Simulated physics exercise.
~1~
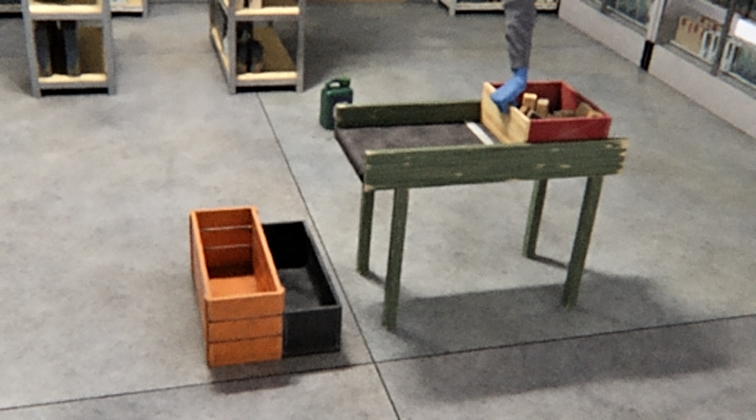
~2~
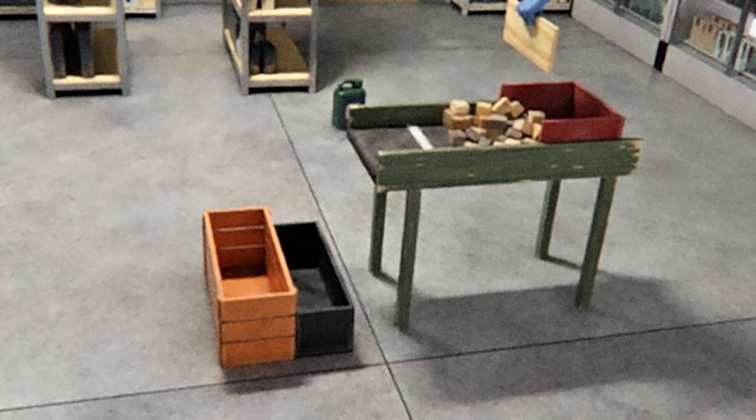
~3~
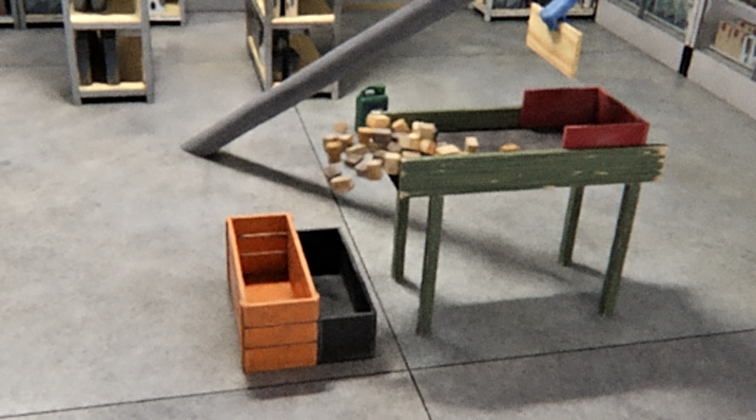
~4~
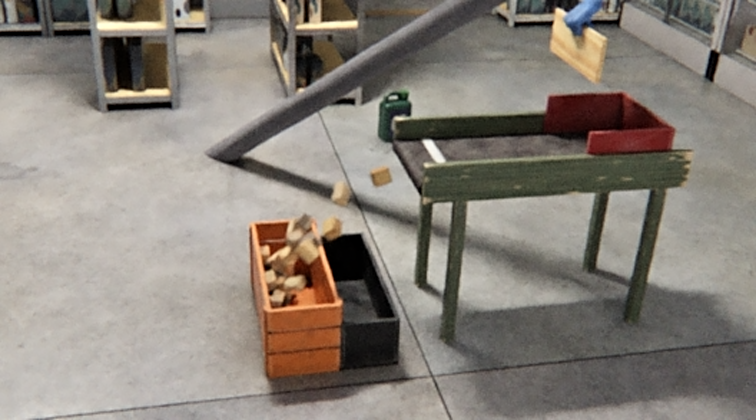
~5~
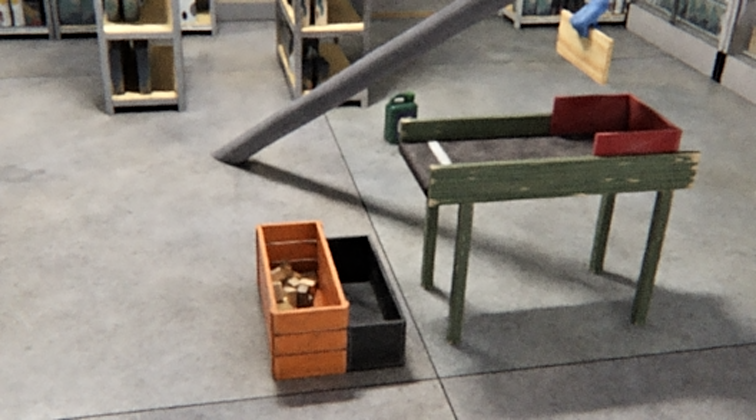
In a workshop, a gate lifts and wooden blocks ride a belt into an orange tote.
